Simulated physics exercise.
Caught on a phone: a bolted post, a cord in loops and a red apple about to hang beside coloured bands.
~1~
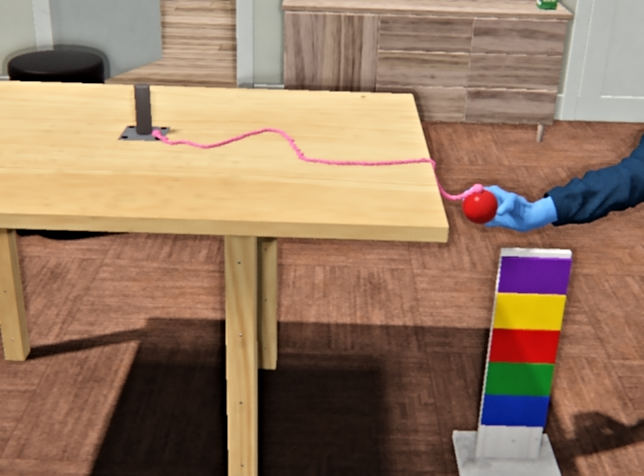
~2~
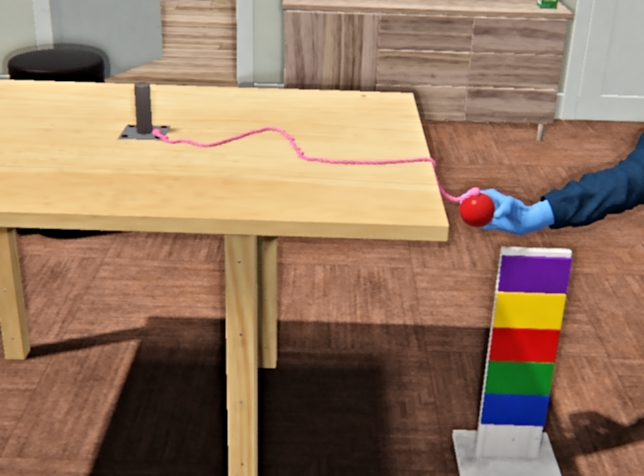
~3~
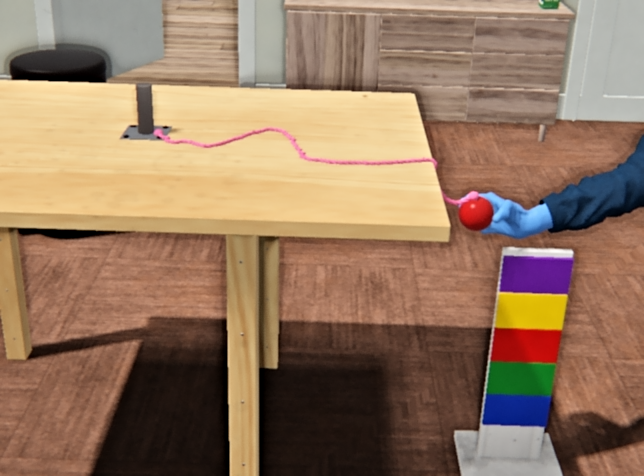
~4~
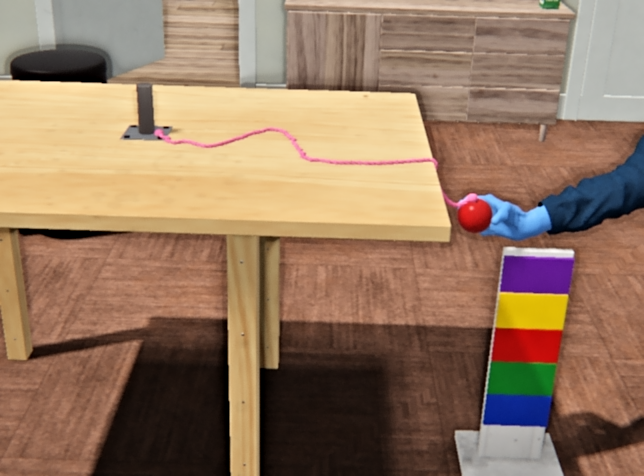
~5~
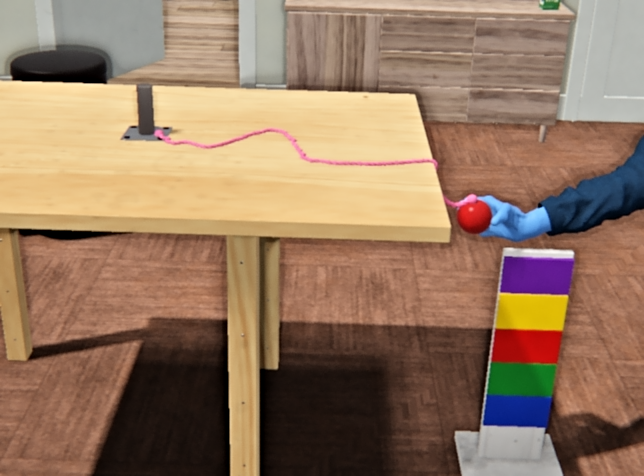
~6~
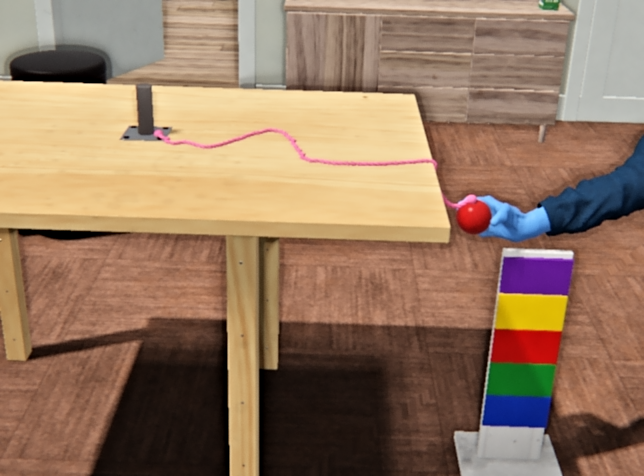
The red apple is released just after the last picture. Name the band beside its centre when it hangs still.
At red.
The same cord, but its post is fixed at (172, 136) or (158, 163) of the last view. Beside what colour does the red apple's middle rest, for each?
Try by try: Green; green.
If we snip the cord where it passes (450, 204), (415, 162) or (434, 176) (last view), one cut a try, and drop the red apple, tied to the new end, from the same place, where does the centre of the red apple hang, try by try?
About (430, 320), (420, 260) and (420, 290).
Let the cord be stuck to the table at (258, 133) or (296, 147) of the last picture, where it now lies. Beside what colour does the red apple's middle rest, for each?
Try by try: Yellow; purple.
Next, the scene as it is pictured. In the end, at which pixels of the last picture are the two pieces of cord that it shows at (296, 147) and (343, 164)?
The first at (381, 149), the second at (429, 182).
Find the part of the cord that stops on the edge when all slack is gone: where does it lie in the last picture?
Near (317, 161).
Early on, apple near (384, 319); level with red.
Midway, apple near (436, 343); level with red.
Finally, apple near (421, 340); level with red. Its centre hangs level with the red band.
